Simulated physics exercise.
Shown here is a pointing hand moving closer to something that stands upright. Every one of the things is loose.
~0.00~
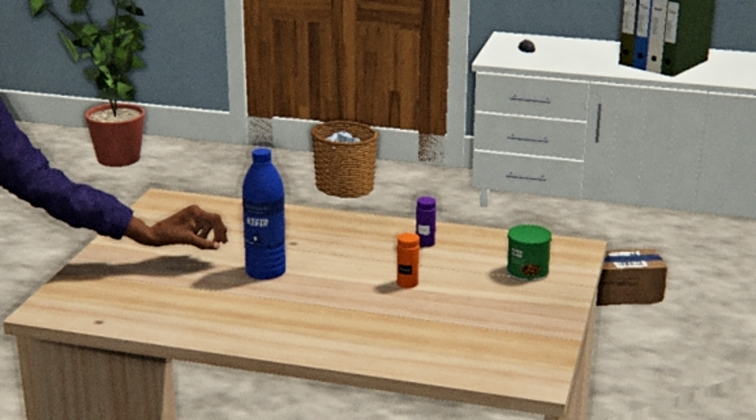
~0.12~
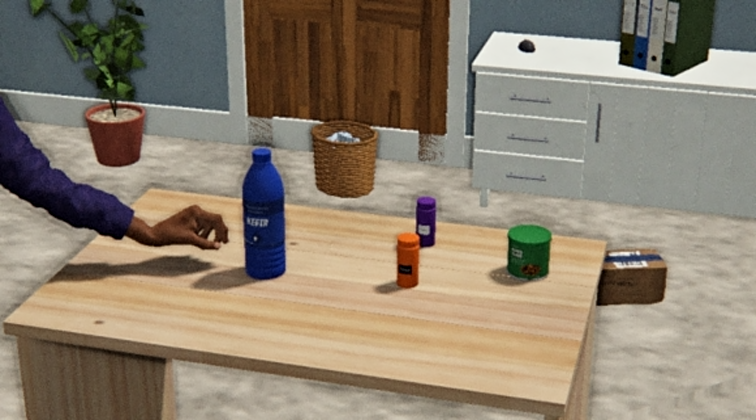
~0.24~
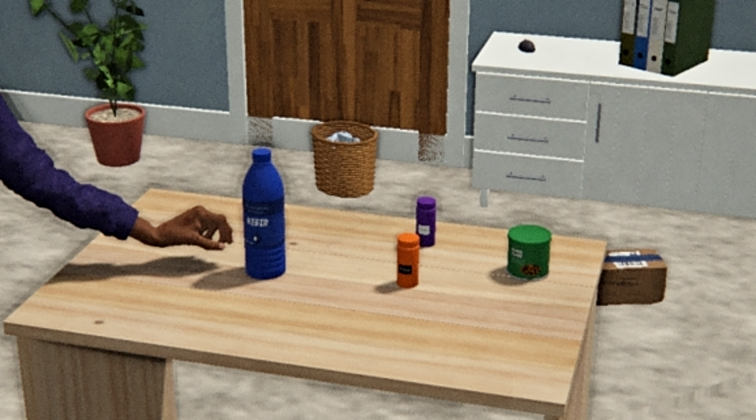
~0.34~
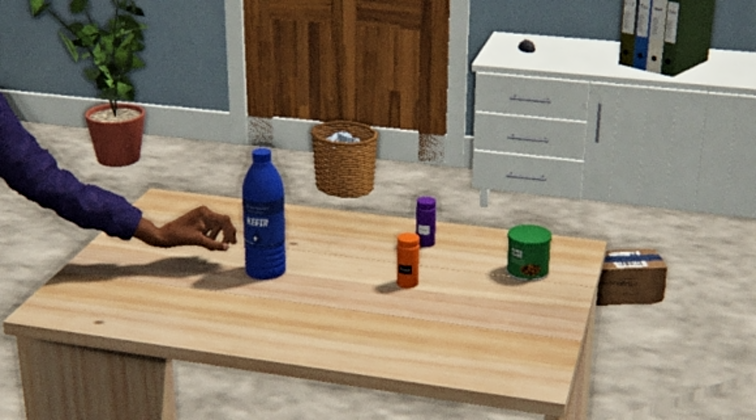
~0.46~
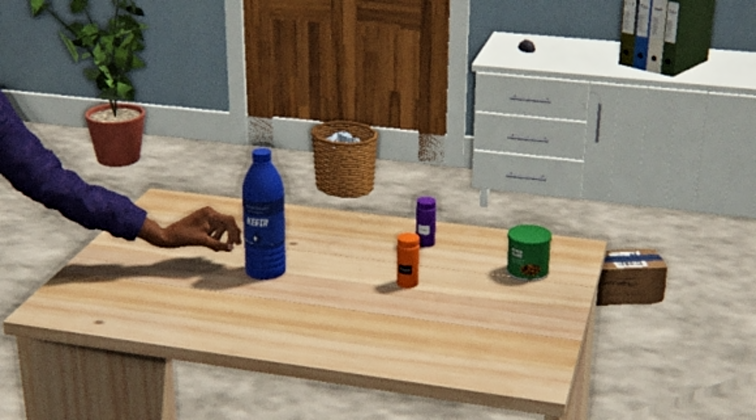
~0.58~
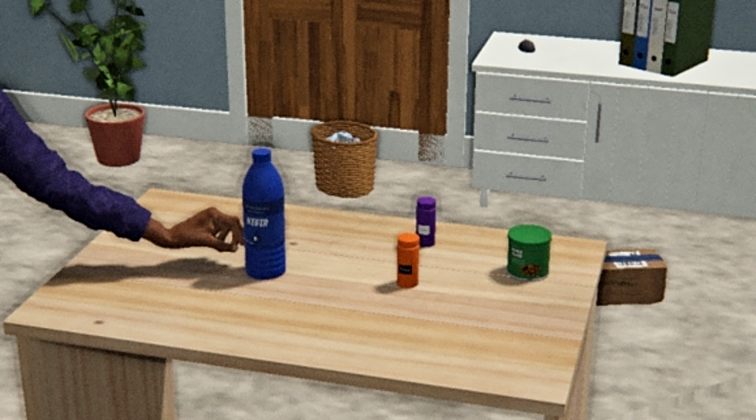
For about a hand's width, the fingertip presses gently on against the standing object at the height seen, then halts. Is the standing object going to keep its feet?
Basically it stays erect here.
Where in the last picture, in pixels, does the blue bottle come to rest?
It ends up near (323, 219).
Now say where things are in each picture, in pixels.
Blue bottle (264, 213), in the first frame.
Blue bottle (264, 213), in the second frame.
Blue bottle (264, 213), in the third frame.
Blue bottle (264, 213), in the fourth frame.
Blue bottle (264, 213), in the fifth frame.
Blue bottle (264, 213), in the sixth frame.
After 0.98 s, blue bottle slid a little near (276, 214).
After 1.38 s, blue bottle slid about its own width near (291, 216).
After 1.68 s, blue bottle slid about its own width near (303, 217).
After 2.08 s, blue bottle slid about its own width near (319, 219).
At rest (2.8 s), moved from the start, blue bottle. Seen from the same camera at the end, blue bottle near (323, 220).
